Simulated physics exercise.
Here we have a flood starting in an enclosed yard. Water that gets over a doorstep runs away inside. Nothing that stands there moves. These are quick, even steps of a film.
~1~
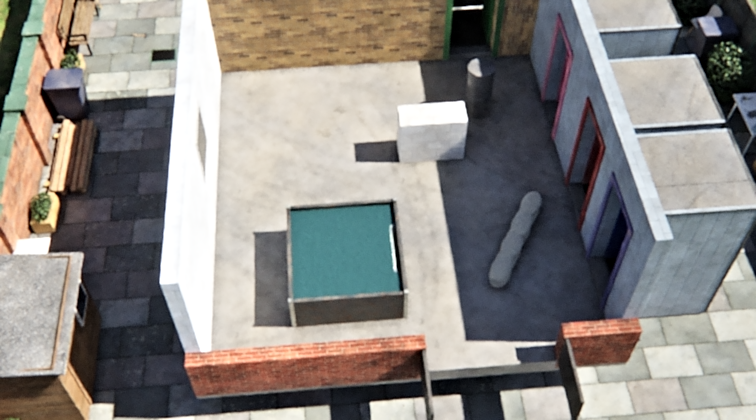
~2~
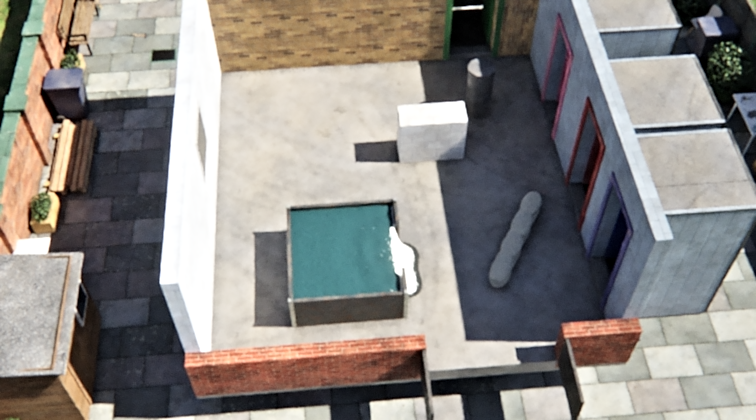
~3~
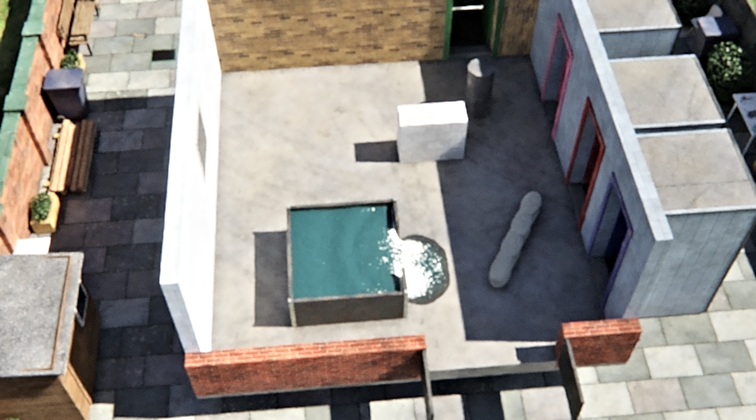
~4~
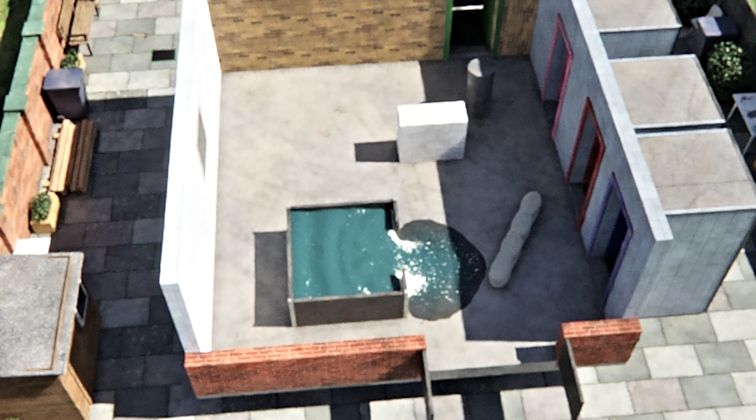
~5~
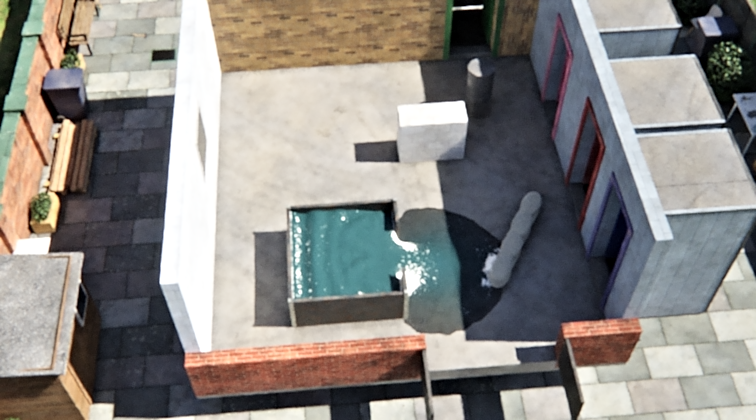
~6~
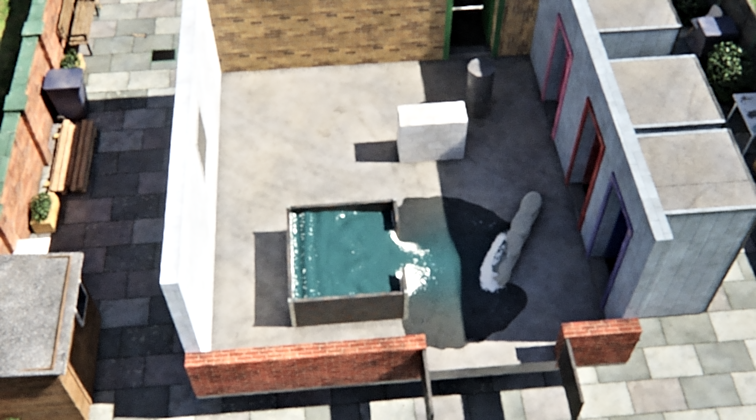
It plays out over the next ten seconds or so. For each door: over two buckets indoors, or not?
In the end: The blue door admits no more than that; the green door admits no more than that; the red door admits no more than that; the pink door lets in a lot.
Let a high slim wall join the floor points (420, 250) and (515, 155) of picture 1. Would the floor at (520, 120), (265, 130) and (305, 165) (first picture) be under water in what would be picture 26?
In that order: Under water, free of water, not flooded.
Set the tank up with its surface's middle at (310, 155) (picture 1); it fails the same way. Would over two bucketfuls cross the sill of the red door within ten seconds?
My reading: Red lets more in.
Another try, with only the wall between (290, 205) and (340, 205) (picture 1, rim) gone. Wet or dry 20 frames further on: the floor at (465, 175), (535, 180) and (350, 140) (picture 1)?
One after the other: No water, dry, under water.
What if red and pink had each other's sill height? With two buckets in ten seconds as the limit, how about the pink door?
In short: Pink holds.
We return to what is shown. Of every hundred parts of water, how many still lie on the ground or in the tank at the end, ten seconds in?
Roughly 78 per cent.
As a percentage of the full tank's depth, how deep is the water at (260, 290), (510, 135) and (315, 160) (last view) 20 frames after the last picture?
Roughly 0, 6 and 0 per cent, in turn.
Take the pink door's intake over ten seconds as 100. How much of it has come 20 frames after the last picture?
Some 35 per cent.
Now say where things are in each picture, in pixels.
The first frame shows the water tank at (345, 251) is whole and still.
In the second frame, the front is at (412, 293), out from the gap at (398, 263).
In the third frame, the front is at (444, 285), out from the gap at (398, 264).
In the fourth frame, the front is at (481, 273), out from the gap at (398, 264).
In the fifth frame, water pours out at (398, 263) and has run to (500, 248).
In the sixth frame, water pours out at (398, 263) and has run to (510, 228).
A moment on, water covers 20 % of the floor; the blue door not reached, the green door not reached, the red door not reached, the pink door not reached.
Next, water covers 30 % of the floor; the blue door wet at the sill, nothing in, the green door not reached, the red door not reached, the pink door under two buckets in.
Then, water covers 40 % of the floor; the blue door wet at the sill, nothing in, the green door wet at the sill, nothing in, the red door wet at the sill, nothing in, the pink door over two buckets in.
Later, water covers 60 % of the floor; the blue door wet at the sill, nothing in, the green door under two buckets in, the red door wet at the sill, nothing in, the pink door over two buckets in.
In the end, water covers 80 % of the floor; the blue door wet at the sill, nothing in, the green door under two buckets in, the red door wet at the sill, nothing in, the pink door over two buckets in.
